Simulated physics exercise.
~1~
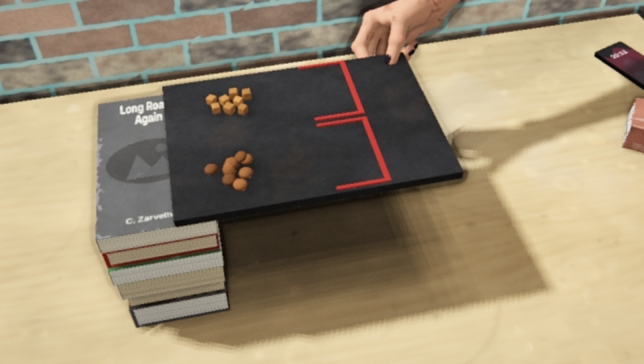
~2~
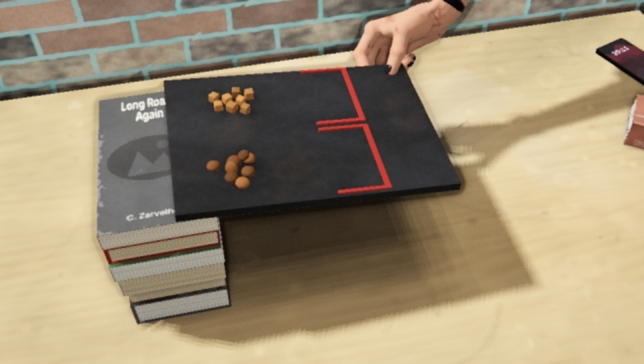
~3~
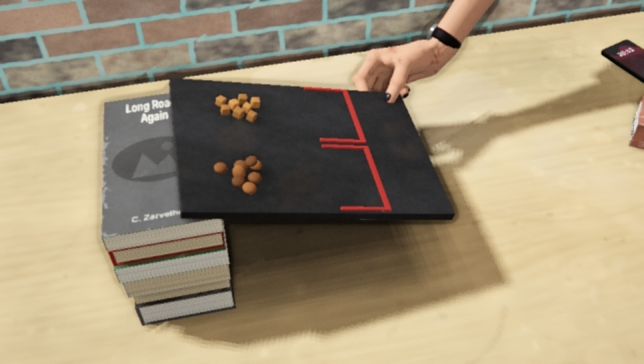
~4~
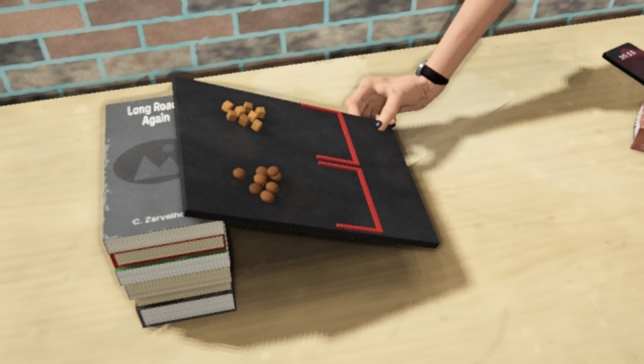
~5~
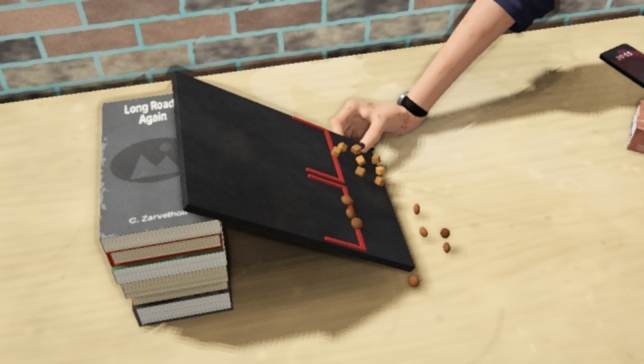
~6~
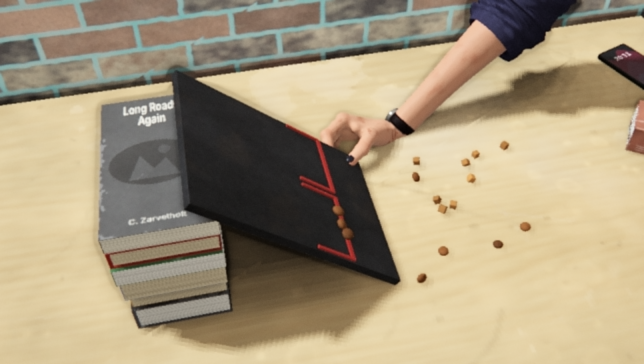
At first, a dark board lies level with its left end on a stack of books, while a hand holds its right end above a wooden table. Small brown cubes sit in a group at the back and round brown balls at the front, with red strips near the right end. The hand lowers that end, and both groups stay near their places as the tilt begins. As the slope steepens, the pieces rush down to the strips and some spill onto the table. Finally the board rests steeply, all the cubes past their strip, most balls beyond theirs and a few still held against it.
